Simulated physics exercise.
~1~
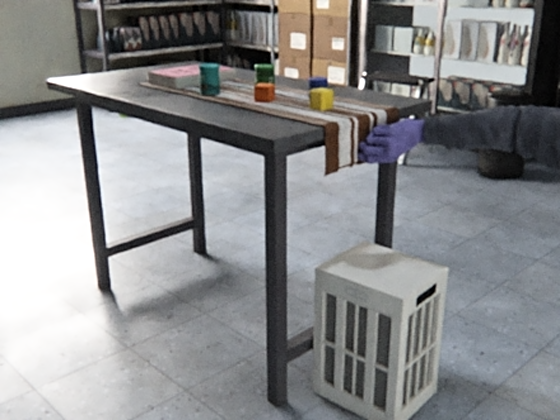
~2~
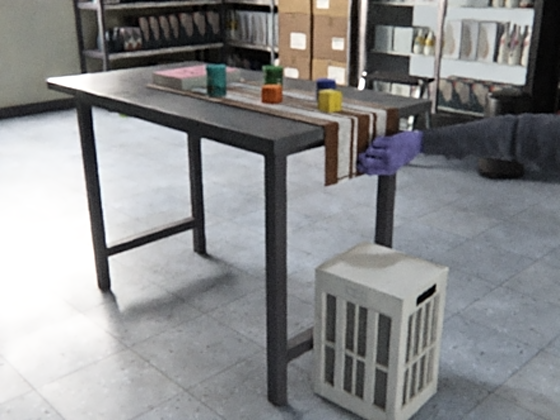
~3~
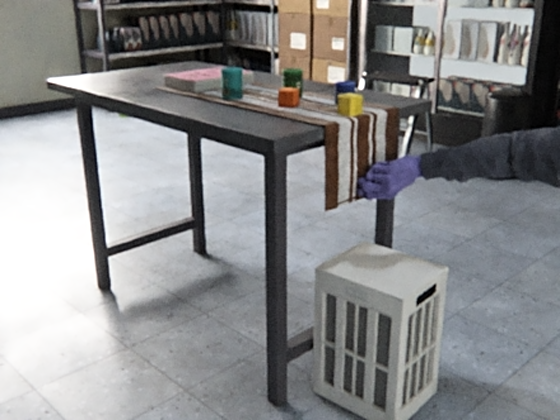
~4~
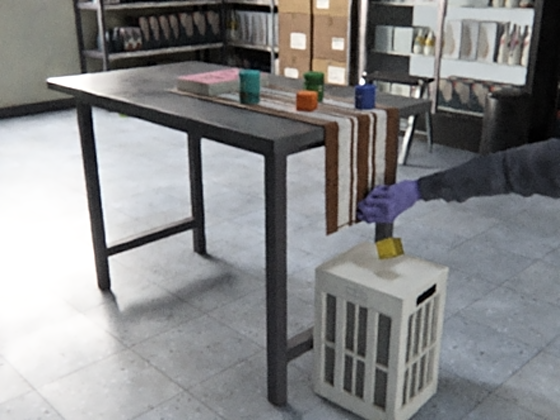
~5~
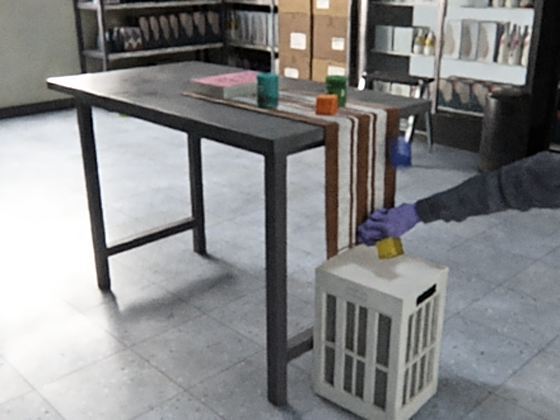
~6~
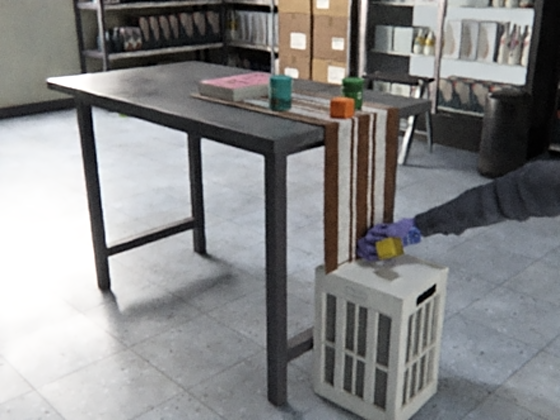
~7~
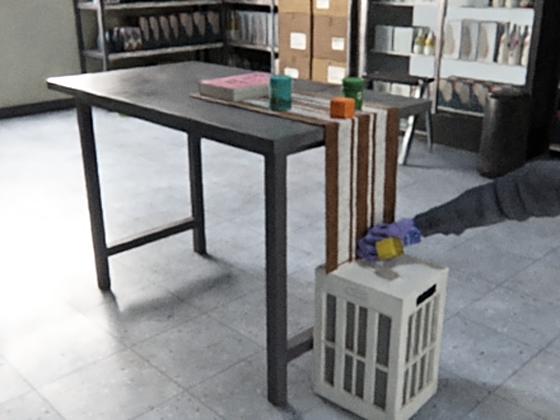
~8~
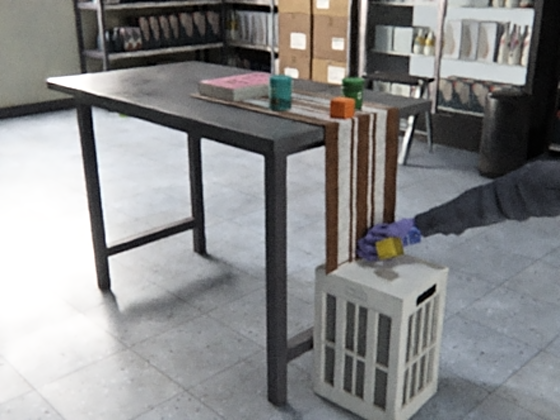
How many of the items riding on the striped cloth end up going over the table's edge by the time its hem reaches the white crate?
Two go over the edge, the yellow cube first and then the blue pot.
